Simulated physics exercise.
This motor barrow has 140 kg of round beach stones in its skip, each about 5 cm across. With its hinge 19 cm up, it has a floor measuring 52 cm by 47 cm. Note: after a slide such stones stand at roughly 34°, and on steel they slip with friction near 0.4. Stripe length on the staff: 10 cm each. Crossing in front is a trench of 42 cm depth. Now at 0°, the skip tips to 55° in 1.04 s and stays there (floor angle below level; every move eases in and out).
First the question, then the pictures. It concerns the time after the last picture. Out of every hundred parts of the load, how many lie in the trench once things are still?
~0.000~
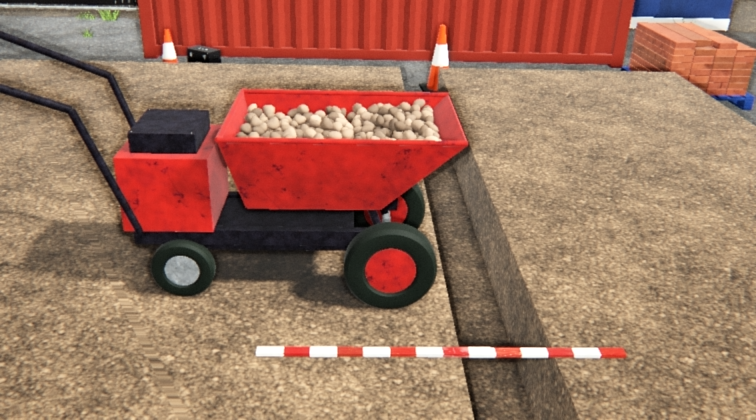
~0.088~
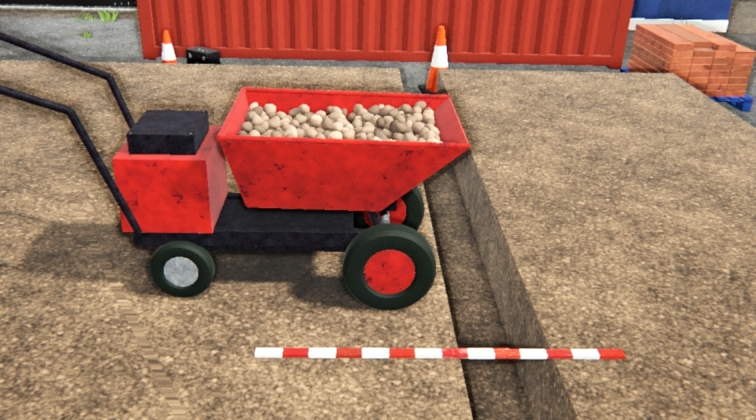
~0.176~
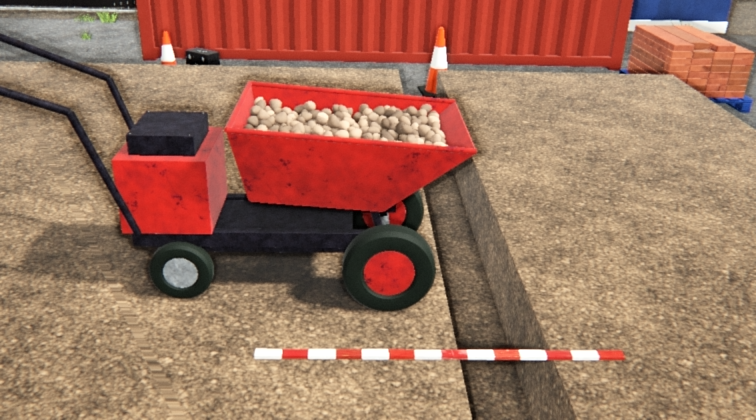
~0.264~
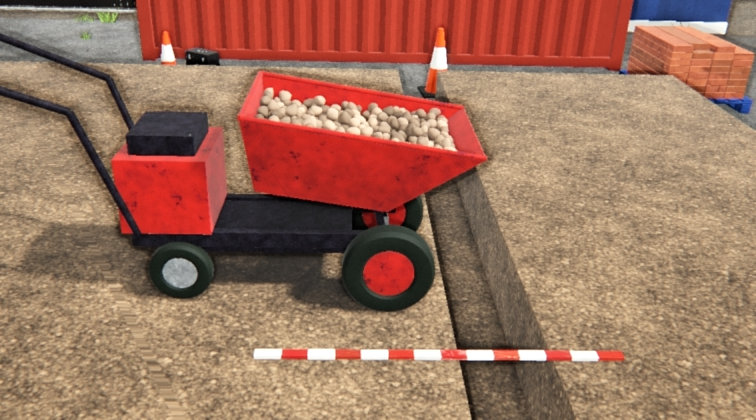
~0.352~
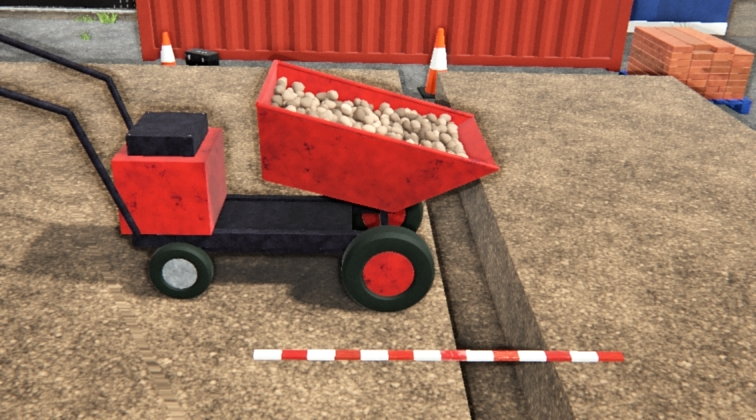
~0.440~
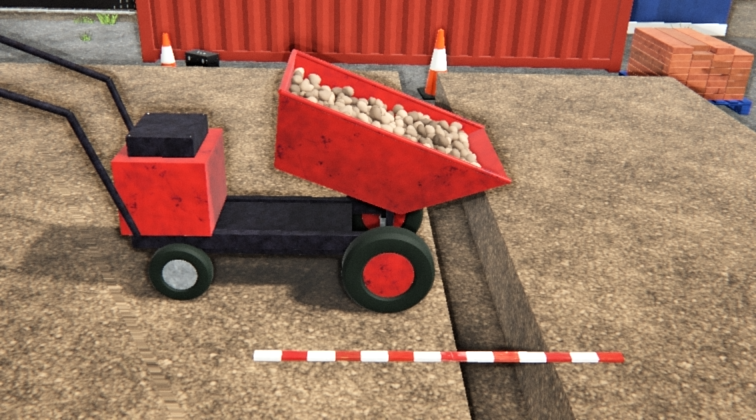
Around 19 out of 100.
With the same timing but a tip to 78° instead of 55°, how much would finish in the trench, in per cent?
In that case some 0 per cent.
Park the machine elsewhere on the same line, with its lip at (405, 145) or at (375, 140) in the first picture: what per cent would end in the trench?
Near 70 then near 85 percent.
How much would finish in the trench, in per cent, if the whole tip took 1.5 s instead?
Expected share: Around 20%.
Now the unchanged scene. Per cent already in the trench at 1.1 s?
Around 0 per cent of it, at that instant.
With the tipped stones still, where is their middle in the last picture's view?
Around (565, 273).
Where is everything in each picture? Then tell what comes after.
In the first picture, the skip is at 0°, its lip at (467, 144); the top of the load is at (393, 114).
The second picture shows lip at (469, 146), floor tilted 1°, highest stones at (390, 116); the stones move at 0.2 m/s on average.
In the third picture, the skip is at 4°, its lip at (476, 152); the top of the load is at (290, 115); the stones move at 0.4 m/s on average.
In the fourth picture, the skip is at 9°, its lip at (486, 159); the top of the load is at (274, 104); the stones move at 0.5 m/s on average.
The fifth picture shows lip at (498, 169), floor tilted 15°, highest stones at (288, 94); the stones move at 0.6 m/s on average.
In the sixth picture, the skip is at 21°, its lip at (510, 182); the top of the load is at (305, 85); the stones move at 0.7 m/s on average.
After 0.8 s the floor is at 46°; 100 % in the skip; the foremost stones are at (508, 193).
After 1.1 s the floor is at 55°; 84 % in the skip, 16 % past the trench; the foremost stones are at (582, 267).
After 1.5 s the floor is at 55°; 47 % in the skip, 52 % past the trench; the foremost stones are at (680, 272).
After 3.4 s the floor is at 55°; 3 % in the skip, 19 % in the trench, 78 % past the trench; the foremost stones are past the picture's edge.
